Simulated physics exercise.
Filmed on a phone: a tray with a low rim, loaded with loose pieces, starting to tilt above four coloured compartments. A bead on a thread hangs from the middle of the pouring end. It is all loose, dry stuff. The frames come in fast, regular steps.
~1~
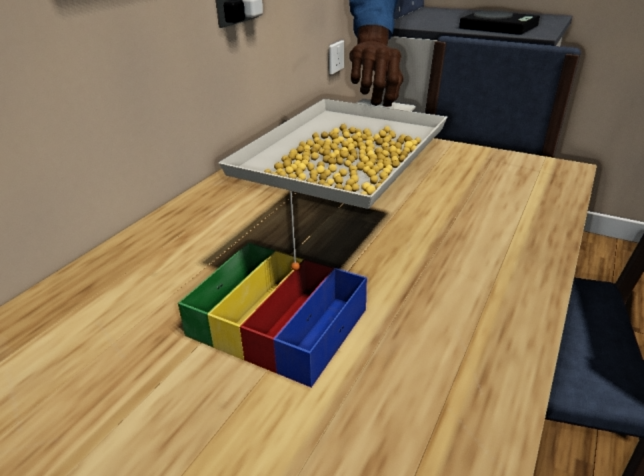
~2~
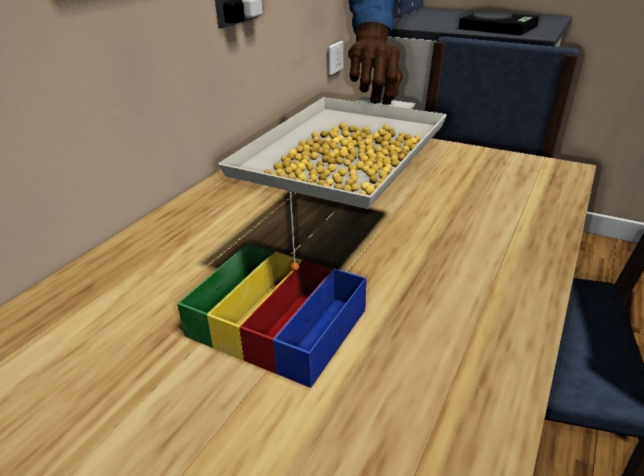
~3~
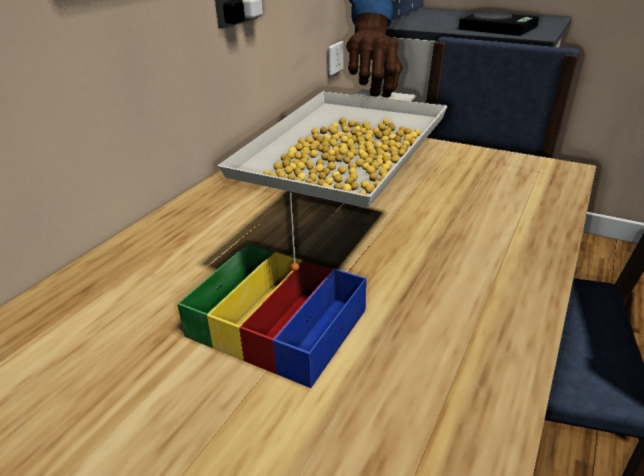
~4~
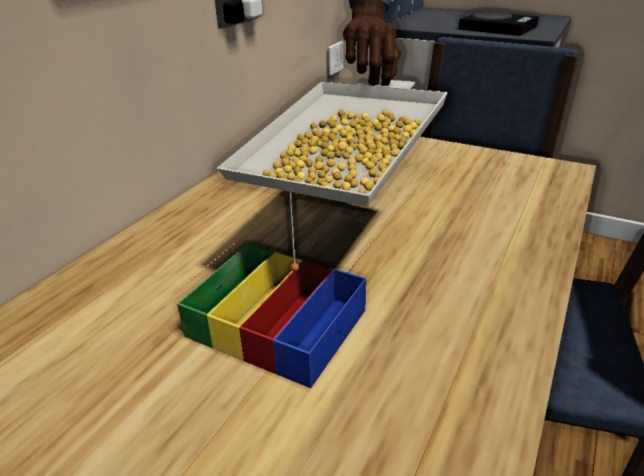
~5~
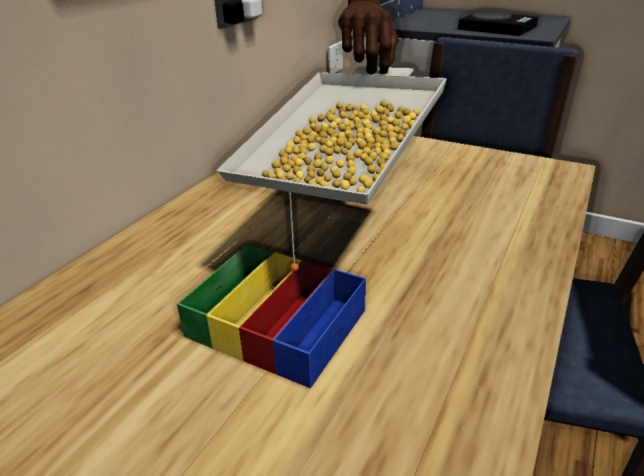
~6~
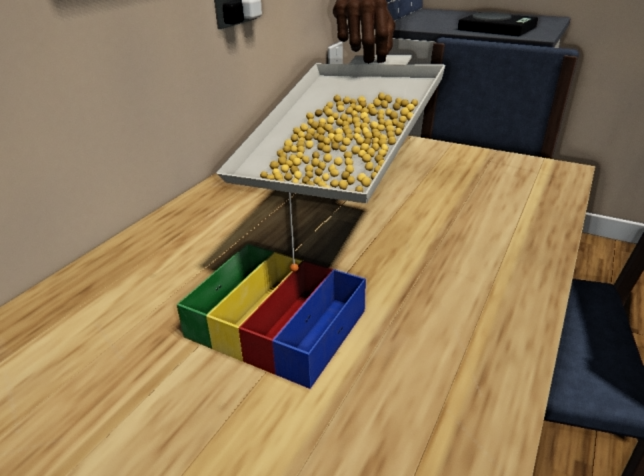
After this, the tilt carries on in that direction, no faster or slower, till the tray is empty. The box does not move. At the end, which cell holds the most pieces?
It favours the green compartment.
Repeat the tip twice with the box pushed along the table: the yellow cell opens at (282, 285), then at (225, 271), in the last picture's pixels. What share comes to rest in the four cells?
In turn 50 and 90 in a hundred.
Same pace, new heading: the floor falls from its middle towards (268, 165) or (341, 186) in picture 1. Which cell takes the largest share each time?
The first try: That green cell. The second: The cell in blue.
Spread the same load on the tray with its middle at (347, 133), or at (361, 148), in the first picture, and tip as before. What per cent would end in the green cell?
The first gives 50 %, the second 30 %.
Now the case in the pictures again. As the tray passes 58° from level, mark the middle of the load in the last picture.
Near (287, 154).
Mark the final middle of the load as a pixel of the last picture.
Roughly at (230, 312).
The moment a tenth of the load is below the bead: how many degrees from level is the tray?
At about 100°.
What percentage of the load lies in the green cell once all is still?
About 30 per cent.
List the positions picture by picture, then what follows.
In the first frame, corners of the pouring end at (224, 162) and (369, 194), level; middle of the load at (354, 156), puffed corn balls; bead on its thread at (295, 266); green cell at (196, 322); yellow cell at (226, 334); red cell at (259, 346); blue cell at (293, 360).
In the second frame, corners of the pouring end at (224, 163) and (368, 194), level; middle of the load at (354, 156).
In the third frame, corners of the pouring end at (223, 164) and (368, 193), tipped barely, lowest at the left corner; middle of the load at (353, 152).
In the fourth frame, corners of the pouring end at (223, 166) and (367, 192), tipped a little, lowest at the left corner; middle of the load at (353, 147).
In the fifth frame, corners of the pouring end at (222, 169) and (365, 191), tipped a little, lowest at the left corner; middle of the load at (351, 142).
In the sixth frame, corners of the pouring end at (222, 171) and (364, 190), tipped clearly, lowest at the left corner; middle of the load at (349, 137); green cell at (195, 323); yellow cell at (225, 335); red cell at (257, 348); blue cell at (292, 361).
Soon after the last picture, tray tipped steeply; all on the tray.
A little later, tray tipped right over; most on the tray; a stray few in the green cell; a stray few in the yellow cell; a small part falling or outside the box.
Later still, tray tipped past a quarter turn; about a third in the green cell; about a quarter in the yellow cell; a small part in the red cell; a small part in the blue cell; about a quarter falling or outside the box.
At rest, tray tipped past a quarter turn; about a third in the green cell; about a quarter in the yellow cell; a small part in the red cell; a small part in the blue cell; about a quarter outside the box.
